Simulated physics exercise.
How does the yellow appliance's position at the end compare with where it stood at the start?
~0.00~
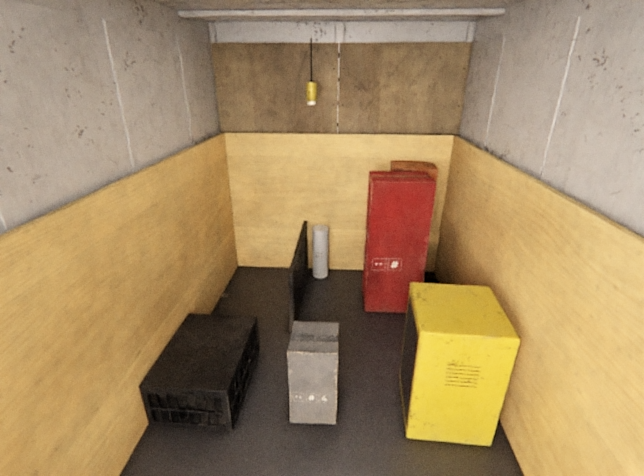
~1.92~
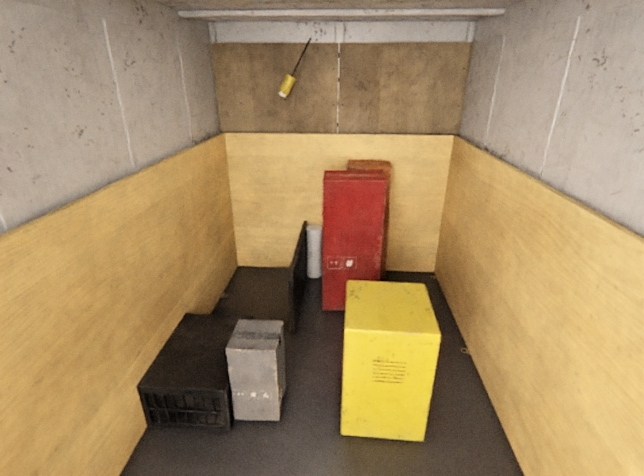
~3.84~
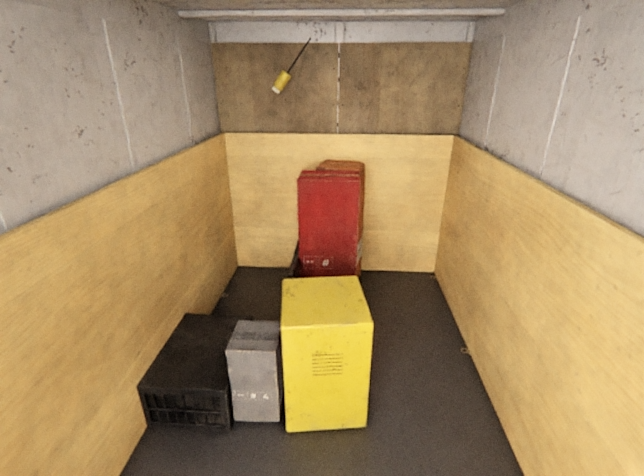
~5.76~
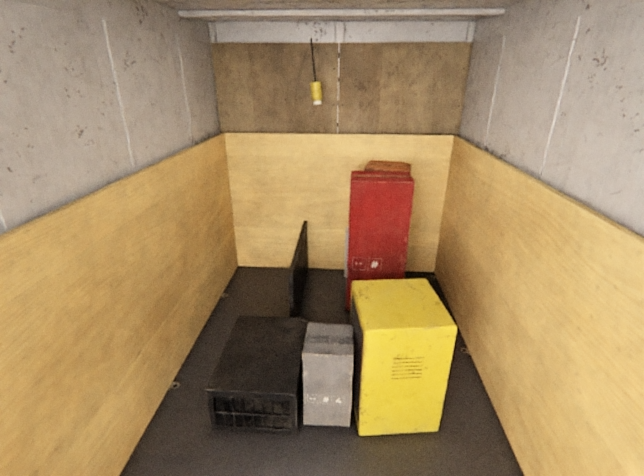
It starts close to the right wall with a clear gap between it and the grey box. At the end it stands a little farther left, almost against the grey box and with more floor between it and the right wall.
A yellow appliance and several boxes slide left across the van, then shift back right.
